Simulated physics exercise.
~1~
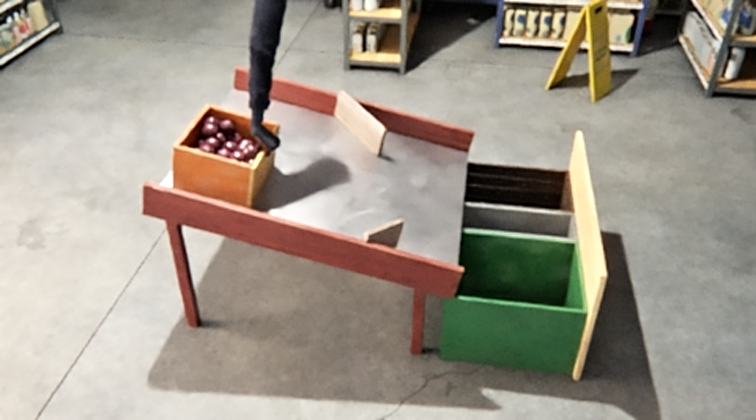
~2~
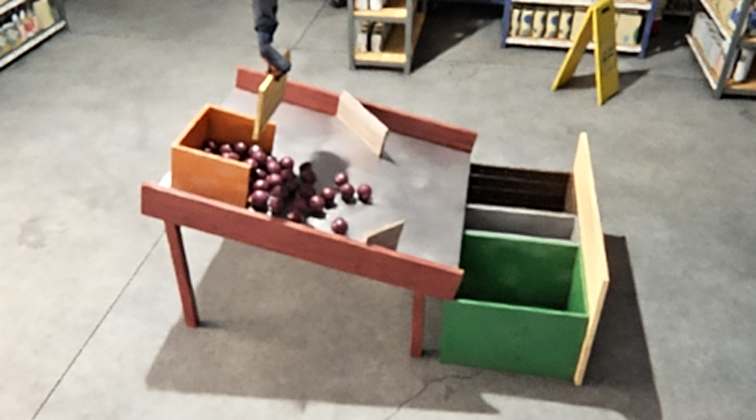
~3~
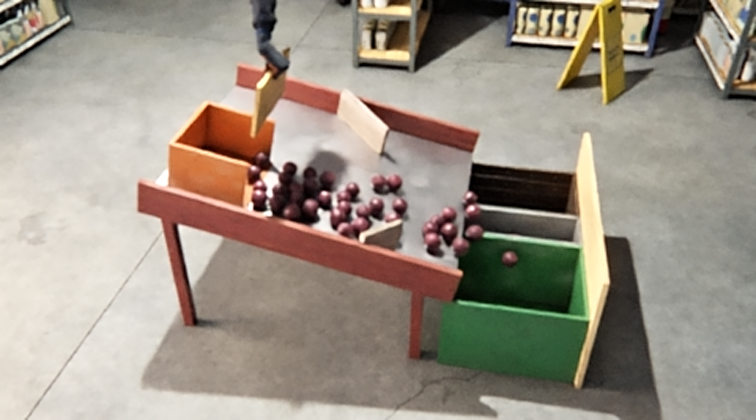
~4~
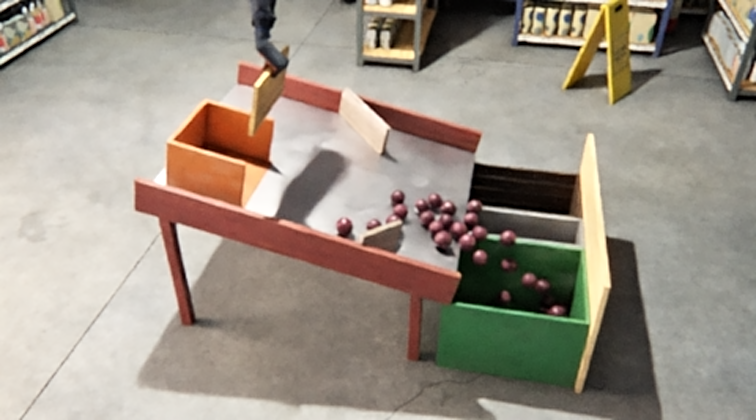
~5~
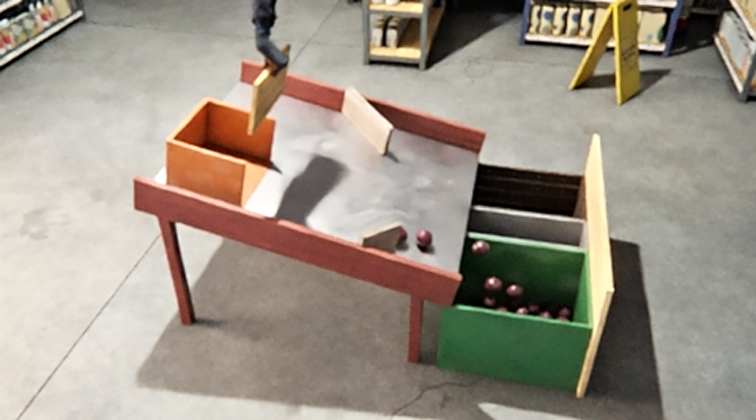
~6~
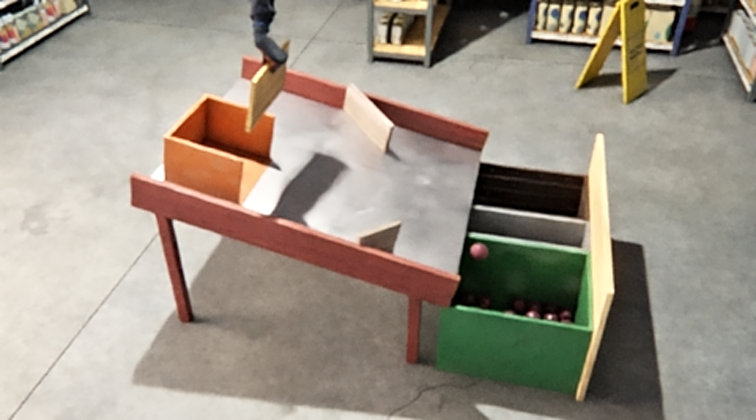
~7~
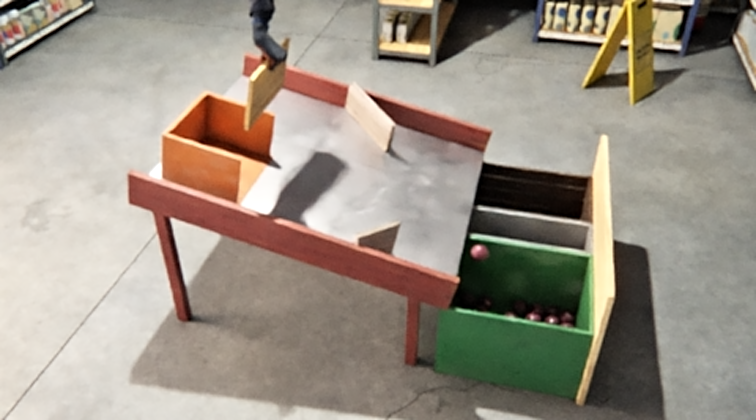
Red onions rolling down a sloping table past angled boards after a gate is lifted, most settling in the green bin.
